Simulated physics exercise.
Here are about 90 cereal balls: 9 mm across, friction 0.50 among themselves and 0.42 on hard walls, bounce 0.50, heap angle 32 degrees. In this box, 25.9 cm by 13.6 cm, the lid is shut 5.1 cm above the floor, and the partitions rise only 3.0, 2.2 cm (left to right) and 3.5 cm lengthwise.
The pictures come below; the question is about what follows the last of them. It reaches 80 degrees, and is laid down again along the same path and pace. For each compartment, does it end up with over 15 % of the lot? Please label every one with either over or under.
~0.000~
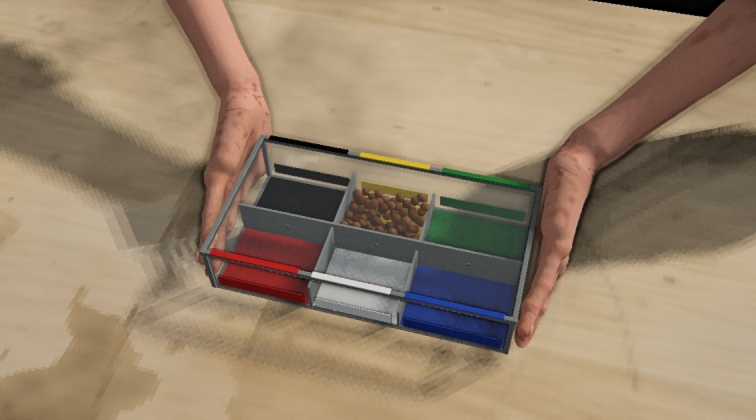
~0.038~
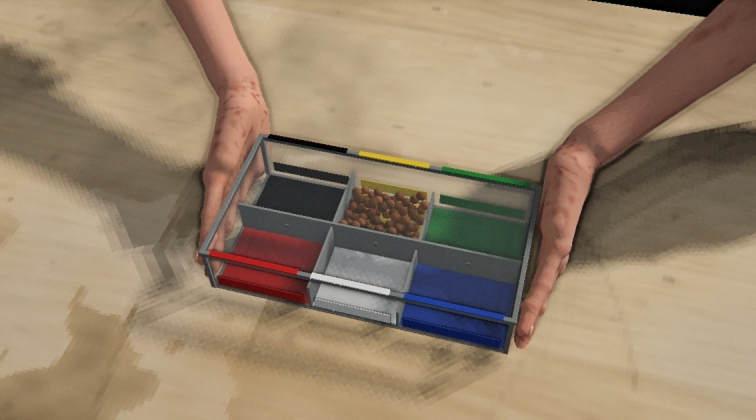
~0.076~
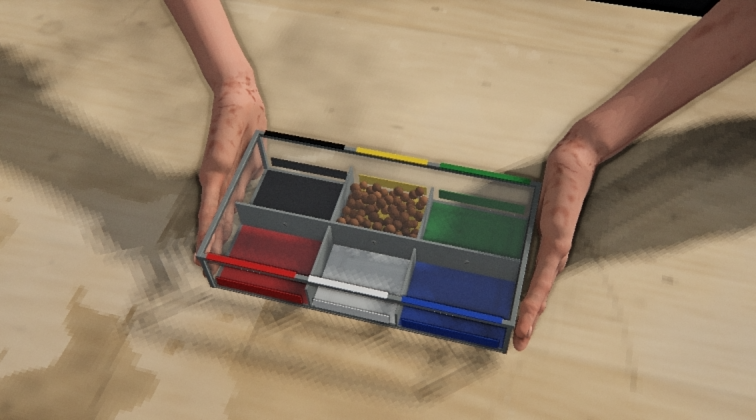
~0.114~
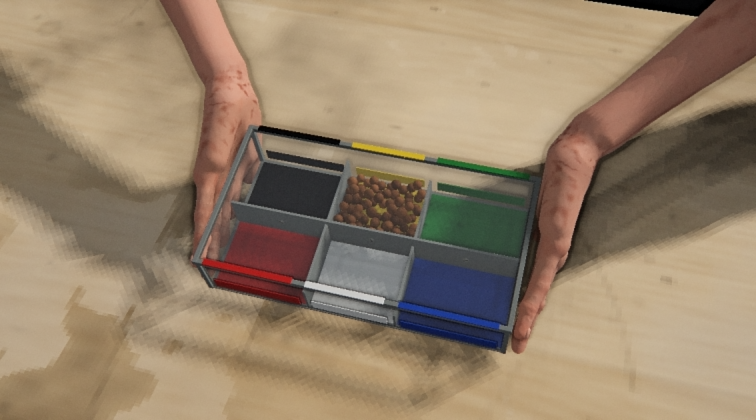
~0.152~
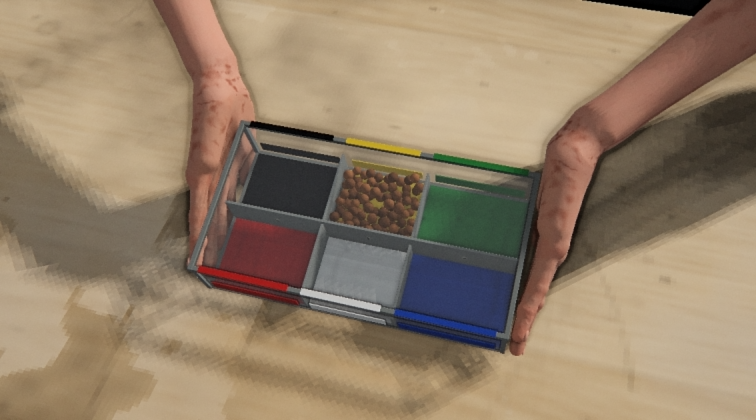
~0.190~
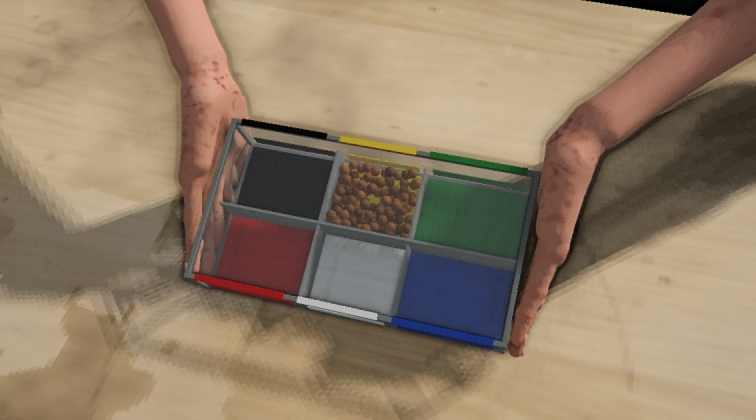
Labels - red: Under; blue: Under; green: Under; yellow: Over; white: Over; black: Under.
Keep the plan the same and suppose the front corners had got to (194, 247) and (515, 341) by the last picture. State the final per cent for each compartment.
In per cent, the final split is red 0, blue 30, green 15, yellow 50, white 10, black 0.
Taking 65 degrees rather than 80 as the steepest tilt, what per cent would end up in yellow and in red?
Then yellow would end with 90 per cent and red with 0 per cent.
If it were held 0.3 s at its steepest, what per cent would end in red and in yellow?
Then, in per cent: Red 5, yellow 70.
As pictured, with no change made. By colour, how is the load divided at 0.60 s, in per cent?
Shares - red: 0; blue: 0; green: 0; yellow: 90; white: 10; black: 0.
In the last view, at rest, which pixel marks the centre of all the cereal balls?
Est. centre at rest: (372, 246) px.
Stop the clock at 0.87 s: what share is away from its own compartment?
Around 35 percent.
After 0.60 s, tilt 78 degrees; yellow 90 %, white 10 %.
Then, at 0.87 s, tilt 32 degrees; yellow 65 %, white 30 %.
Then, at 1.25 s, tilt 0 degrees; yellow 65 %, white 30 %.
By 1.5 s all is still; red 0 %, blue 0 %, green 0 %, yellow 65 %, white 30 %, black 0 %.
